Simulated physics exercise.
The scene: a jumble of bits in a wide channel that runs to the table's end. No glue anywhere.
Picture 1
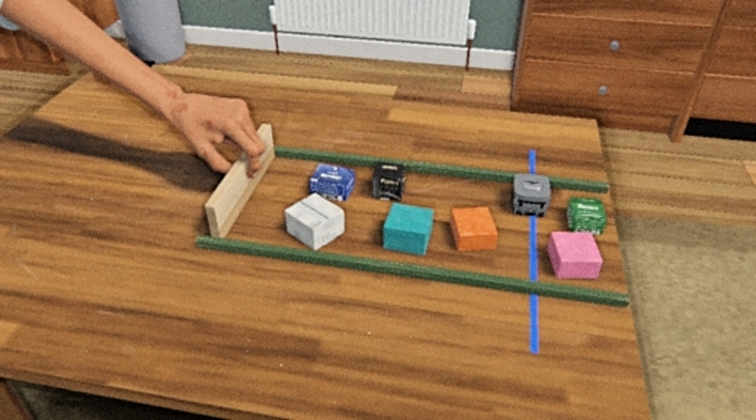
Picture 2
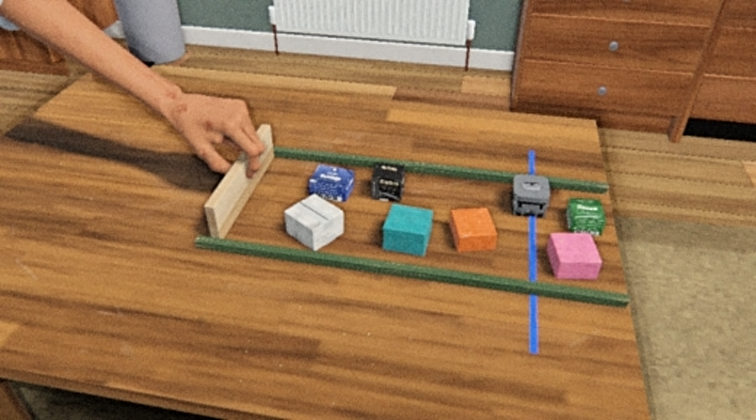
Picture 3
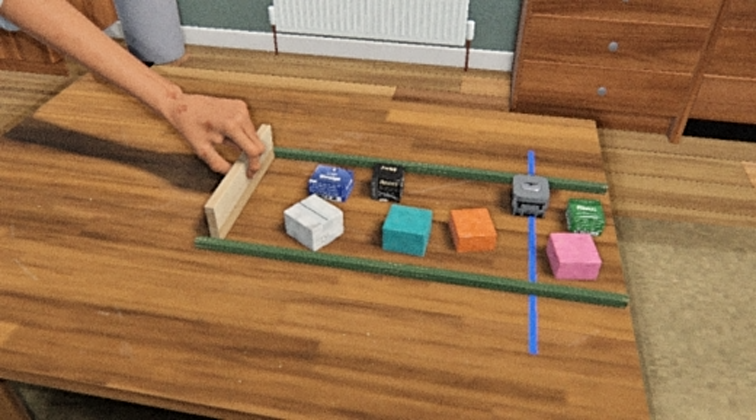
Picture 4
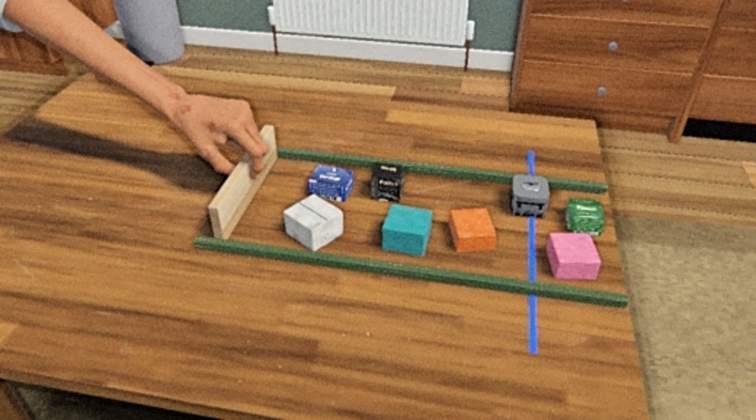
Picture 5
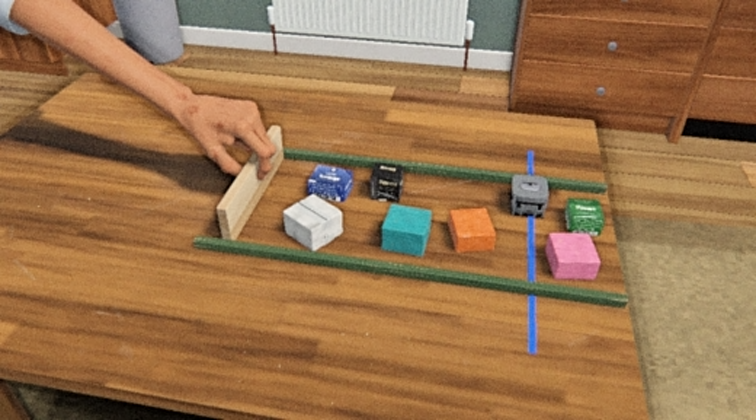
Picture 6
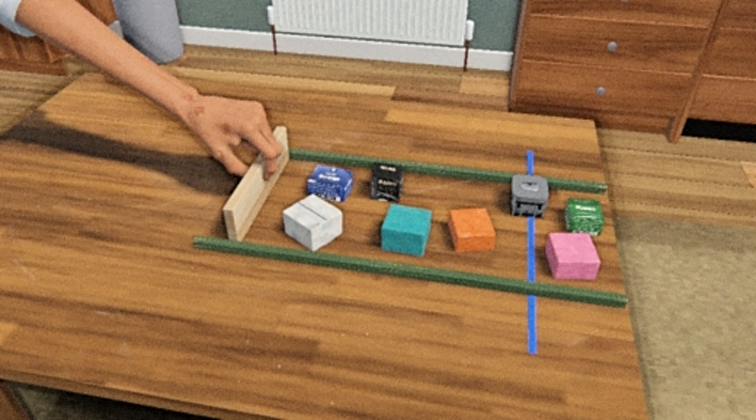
On a wooden table, a hand slides a board slightly right toward scattered blocks and boxes.
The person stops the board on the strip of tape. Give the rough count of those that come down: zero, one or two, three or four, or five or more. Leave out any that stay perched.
The number that fall off is three or four.
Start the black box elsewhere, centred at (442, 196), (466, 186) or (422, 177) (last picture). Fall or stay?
In turn it stays on; survives; remains up.
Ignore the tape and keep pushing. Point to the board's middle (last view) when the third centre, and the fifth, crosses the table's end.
First at (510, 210), next at (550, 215).
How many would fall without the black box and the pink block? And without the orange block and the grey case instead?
The counts: 2 and 2.
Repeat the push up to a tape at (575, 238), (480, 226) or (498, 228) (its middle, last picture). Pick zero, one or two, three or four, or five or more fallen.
Taking them in turn, 5 or more; one to two; either one or two.
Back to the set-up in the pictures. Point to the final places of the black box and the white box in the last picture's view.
About (590, 206), and the other about (555, 246).
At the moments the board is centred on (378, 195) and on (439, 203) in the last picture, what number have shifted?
By then 5, and 7.
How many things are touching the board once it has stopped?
The number is 2.
Early on, none off yet; green box at rest near (584, 217); pink block at rest near (572, 256); grey case at rest near (528, 197).
A while later, none off yet; green box at rest near (584, 217); pink block moving near (582, 260); grey case at rest near (529, 197).
Finally, the number that fall off is three or four; lost, orange block, grey case, pink block and green box.
